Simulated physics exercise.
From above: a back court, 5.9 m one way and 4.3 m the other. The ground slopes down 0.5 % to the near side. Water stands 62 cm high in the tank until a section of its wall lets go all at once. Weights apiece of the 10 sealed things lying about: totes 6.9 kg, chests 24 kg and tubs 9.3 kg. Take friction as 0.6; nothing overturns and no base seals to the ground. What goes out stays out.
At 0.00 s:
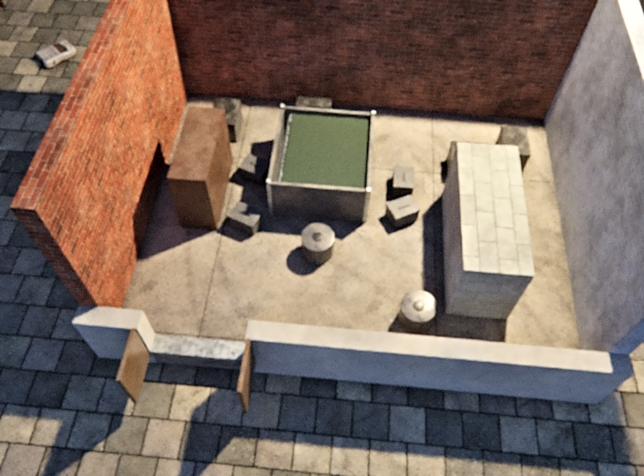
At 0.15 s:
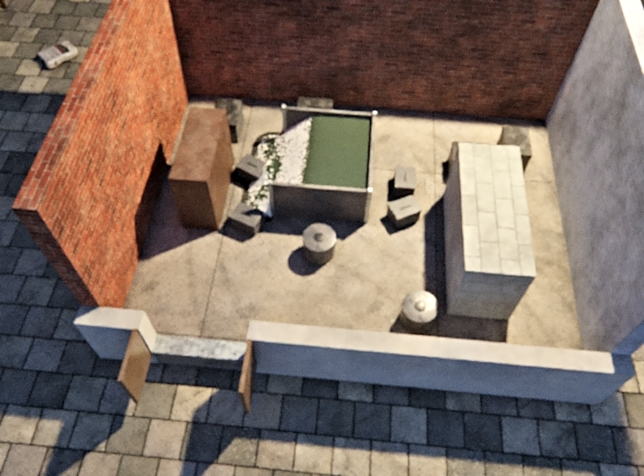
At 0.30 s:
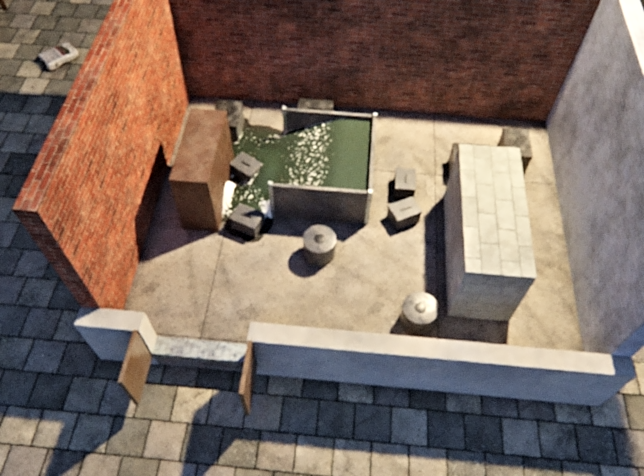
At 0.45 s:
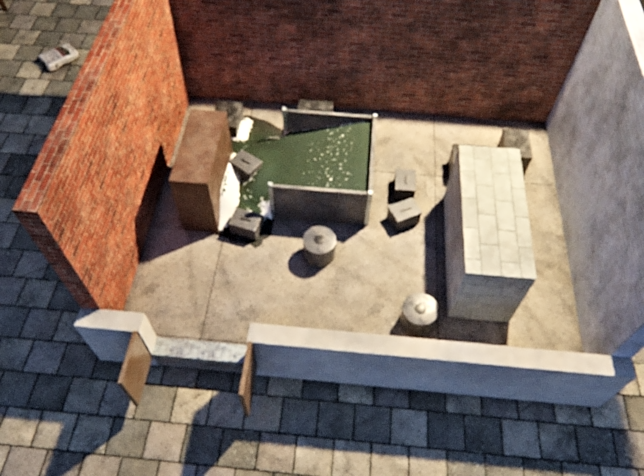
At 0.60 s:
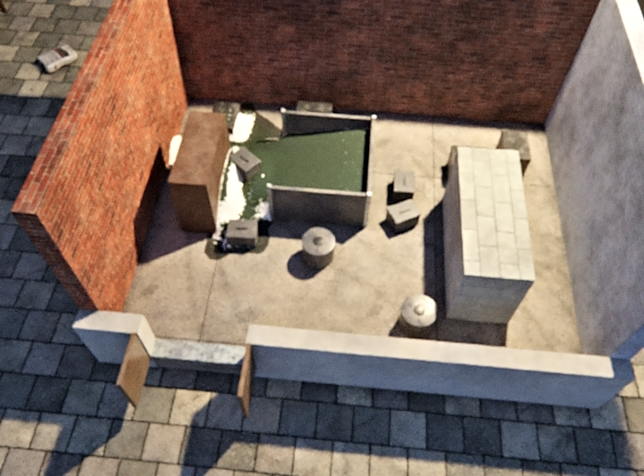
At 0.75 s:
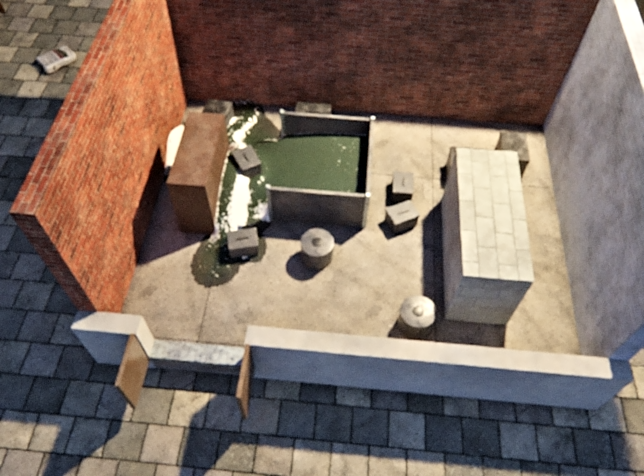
A square tank of green water in a walled brick yard opened on its left side, and the water gushed out in white foam, spread around the nearby blocks and nudged a few of them slightly.
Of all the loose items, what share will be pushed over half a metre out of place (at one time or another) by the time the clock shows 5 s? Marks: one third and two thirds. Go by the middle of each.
That comes to under a third.
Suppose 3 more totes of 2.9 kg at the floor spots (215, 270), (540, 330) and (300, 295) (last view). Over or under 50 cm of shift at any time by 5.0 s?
In turn: Over, less, more.
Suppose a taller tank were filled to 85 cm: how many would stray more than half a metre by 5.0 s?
In that case 4 of them.
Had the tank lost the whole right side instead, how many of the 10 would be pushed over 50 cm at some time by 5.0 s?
In that case 5 of them.
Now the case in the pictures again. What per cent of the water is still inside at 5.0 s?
About 80 per cent.
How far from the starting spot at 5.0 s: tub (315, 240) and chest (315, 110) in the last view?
In that order: 0 cm, 20 cm.
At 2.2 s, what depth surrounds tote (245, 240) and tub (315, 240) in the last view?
Roughly 5 and 1 cm.
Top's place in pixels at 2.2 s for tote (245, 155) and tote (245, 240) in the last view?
Around (284, 183) and (330, 318).
After 1.1 s 2 of 10 are over 50 cm from their spots; 1 afloat.
After 2.2 s 2 of 10 are over 50 cm from their spots; 2 afloat.
After 3.5 s 3 of 10 are over 50 cm from their spots; 1 afloat.
After 5.0 s 3 of 10 are over 50 cm from their spots, and 3 have been at some point; 0 afloat.
